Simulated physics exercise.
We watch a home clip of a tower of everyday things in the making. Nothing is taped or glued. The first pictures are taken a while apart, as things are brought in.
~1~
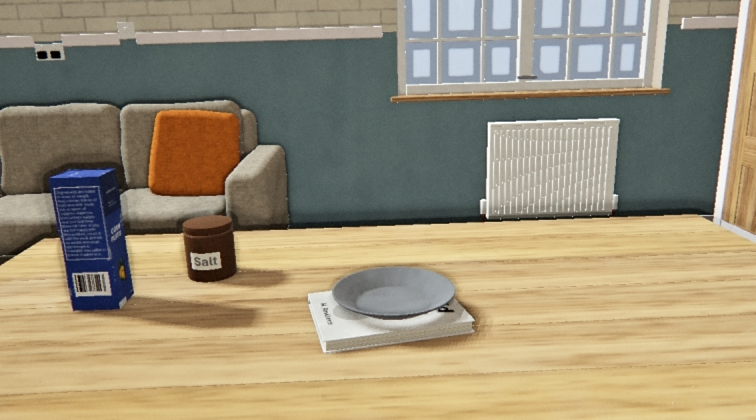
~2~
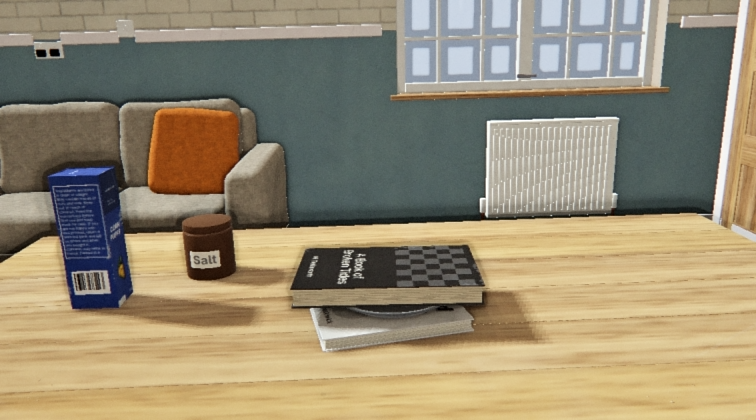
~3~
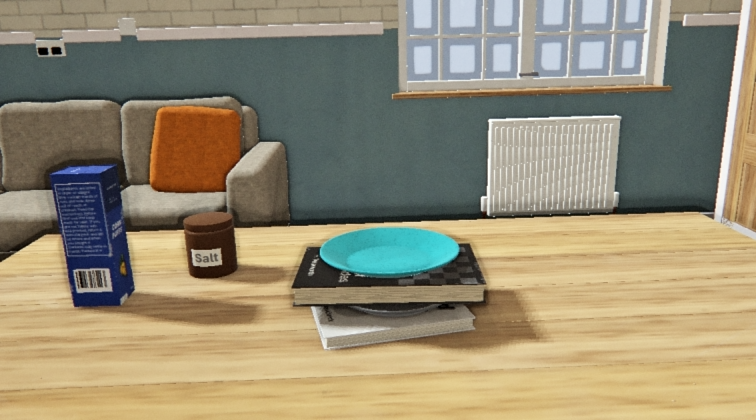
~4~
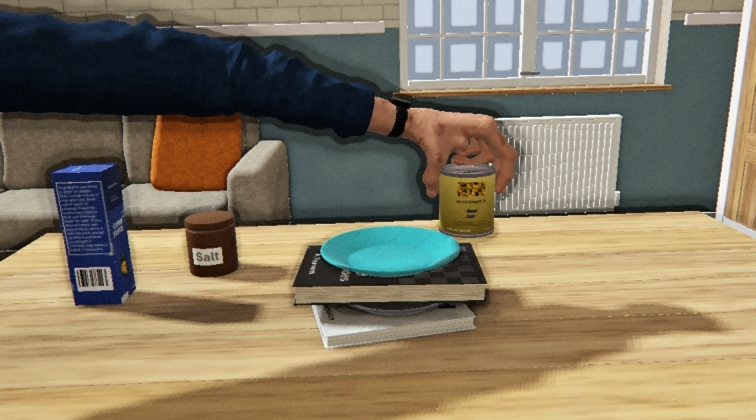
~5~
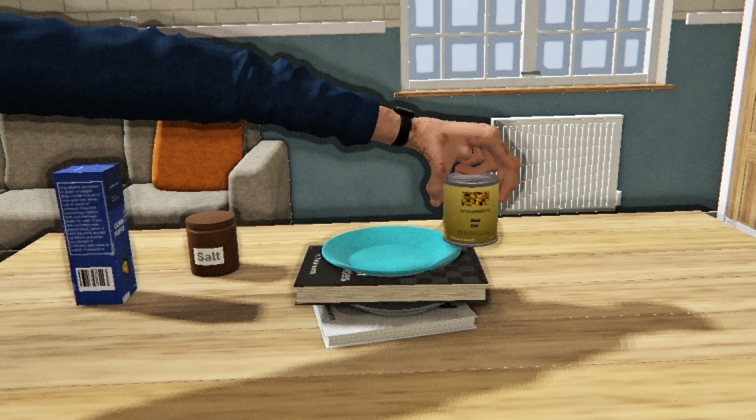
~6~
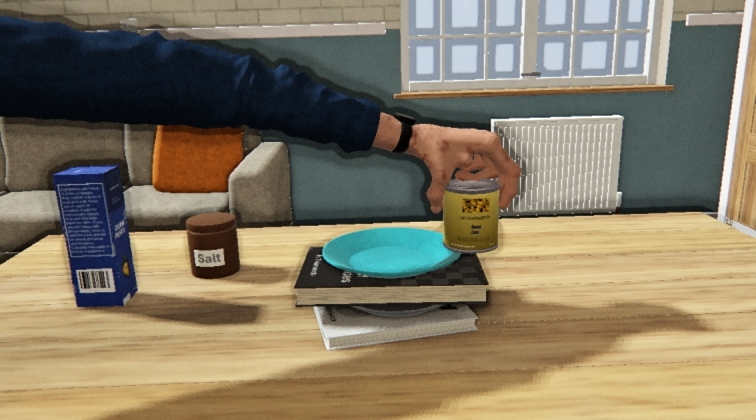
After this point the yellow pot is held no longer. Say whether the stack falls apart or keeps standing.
Watch - something tips or drops.
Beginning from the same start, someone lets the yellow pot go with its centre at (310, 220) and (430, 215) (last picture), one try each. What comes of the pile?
First try: The pile topples; second try: It stands firm.
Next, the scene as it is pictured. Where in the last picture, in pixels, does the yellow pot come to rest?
Near (593, 280).
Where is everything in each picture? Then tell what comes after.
In the first frame, the last thing is not in view yet; blue carton (94, 240).
In the second frame, the last thing is not in view yet; brown jar (209, 247).
In the third frame, the last thing is not in view yet.
In the fourth frame, on its way; yellow pot (467, 199); blue carton (96, 235).
In the fifth frame, on its way; yellow pot (471, 209); brown jar (213, 243).
In the sixth frame, set down, still held; yellow pot (471, 215).
Then, 0.30 s on from there, yellow pot now fallen.
Then, 0.50 s on from there, things are still on the move.
Then, 1.80 s on from there, nothing new.
In the end, fallen, yellow pot; the other 6 unmoved. At the end, from the last picture's camera, yellow pot near (593, 280). The pile comes apart.
